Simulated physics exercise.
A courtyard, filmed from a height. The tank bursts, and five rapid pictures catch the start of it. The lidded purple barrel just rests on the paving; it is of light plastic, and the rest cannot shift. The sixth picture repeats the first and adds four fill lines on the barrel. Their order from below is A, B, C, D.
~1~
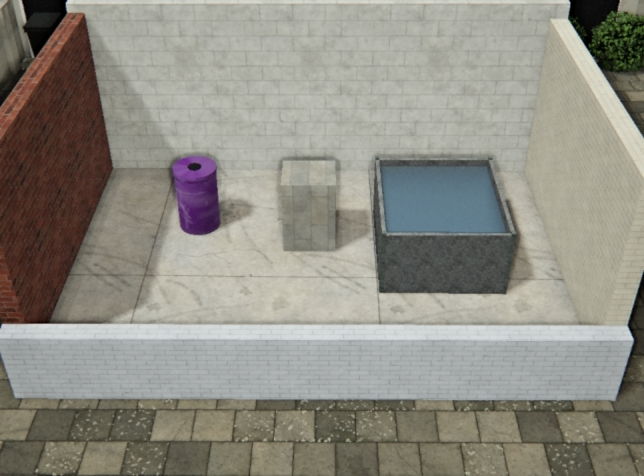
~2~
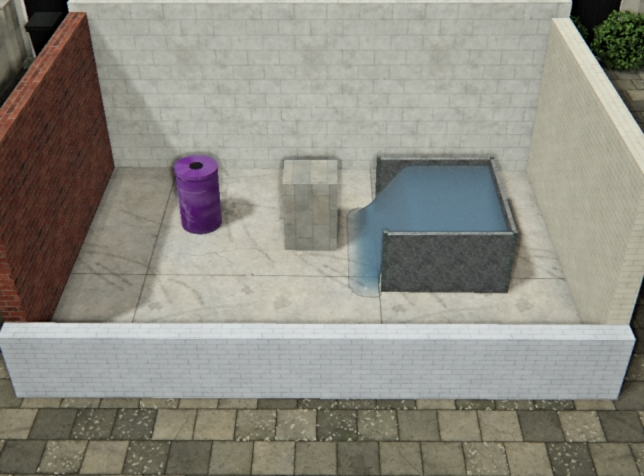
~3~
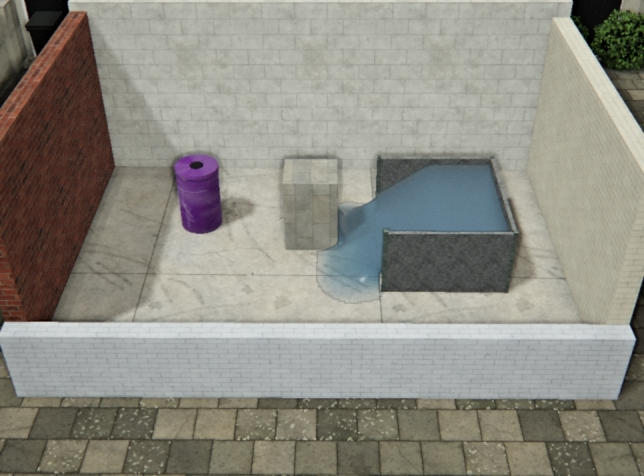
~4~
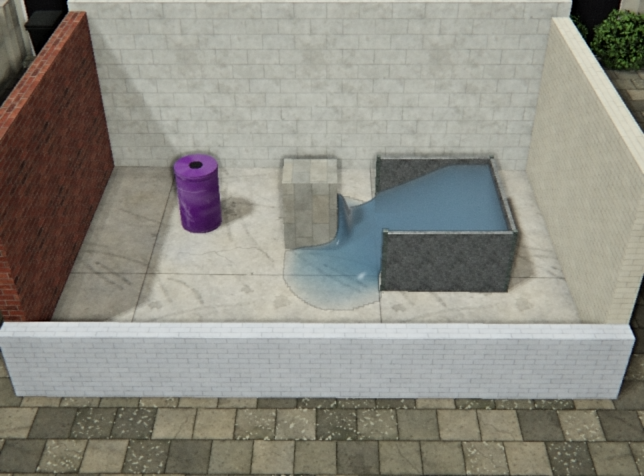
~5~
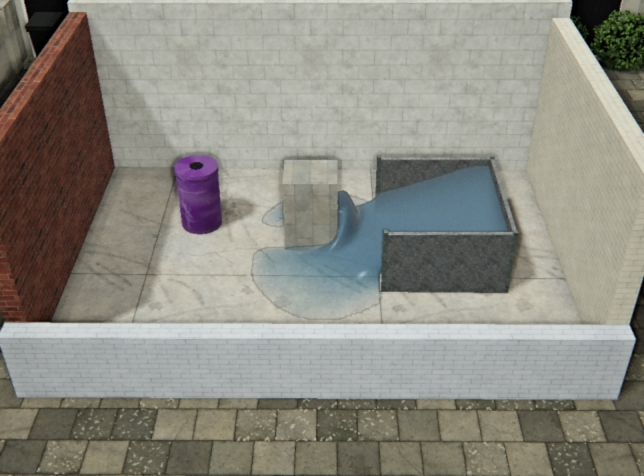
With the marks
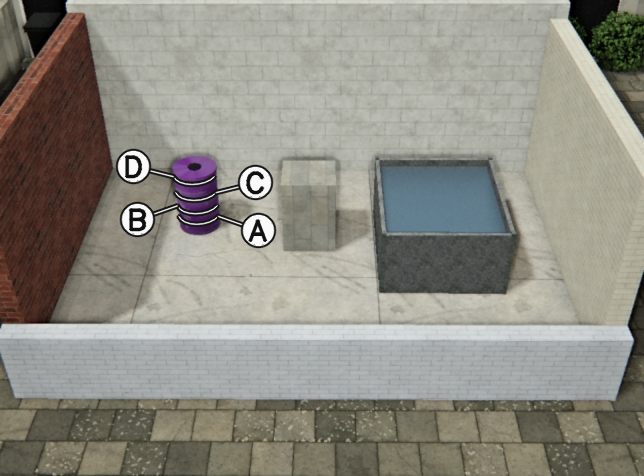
Walled courtyard seen from above, water pouring from the open left side of a dark tank and spreading around a pale block.
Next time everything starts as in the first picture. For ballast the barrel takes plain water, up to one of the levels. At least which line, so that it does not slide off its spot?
B.
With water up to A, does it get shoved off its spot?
Yes, it does.
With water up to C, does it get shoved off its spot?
No.
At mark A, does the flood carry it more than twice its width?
No.
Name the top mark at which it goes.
Here it is mark A.
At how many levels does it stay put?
Three.
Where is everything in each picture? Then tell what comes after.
Lid of the purple barrel at (194, 167); tank full, its middle at (440, 199).
Water covers 3 % of the ground and is seen nearest the barrel at (364, 220).
Water covers 6 % of the ground and is seen nearest the barrel at (326, 253).
Water covers 9 % of the ground and is seen nearest the barrel at (291, 254).
Lid of the purple barrel at (196, 166); water covers 13 % of the ground and is seen nearest the barrel at (262, 253).
On the marked copy, A at (196, 224); B at (195, 213); C at (193, 200); D at (192, 184); from the bottom up A, B, C, D.
Choosing A, it is pushed about half its own width away.
Choosing B, it does not move.
Choosing C, it does not move.
Choosing D, it does not move.
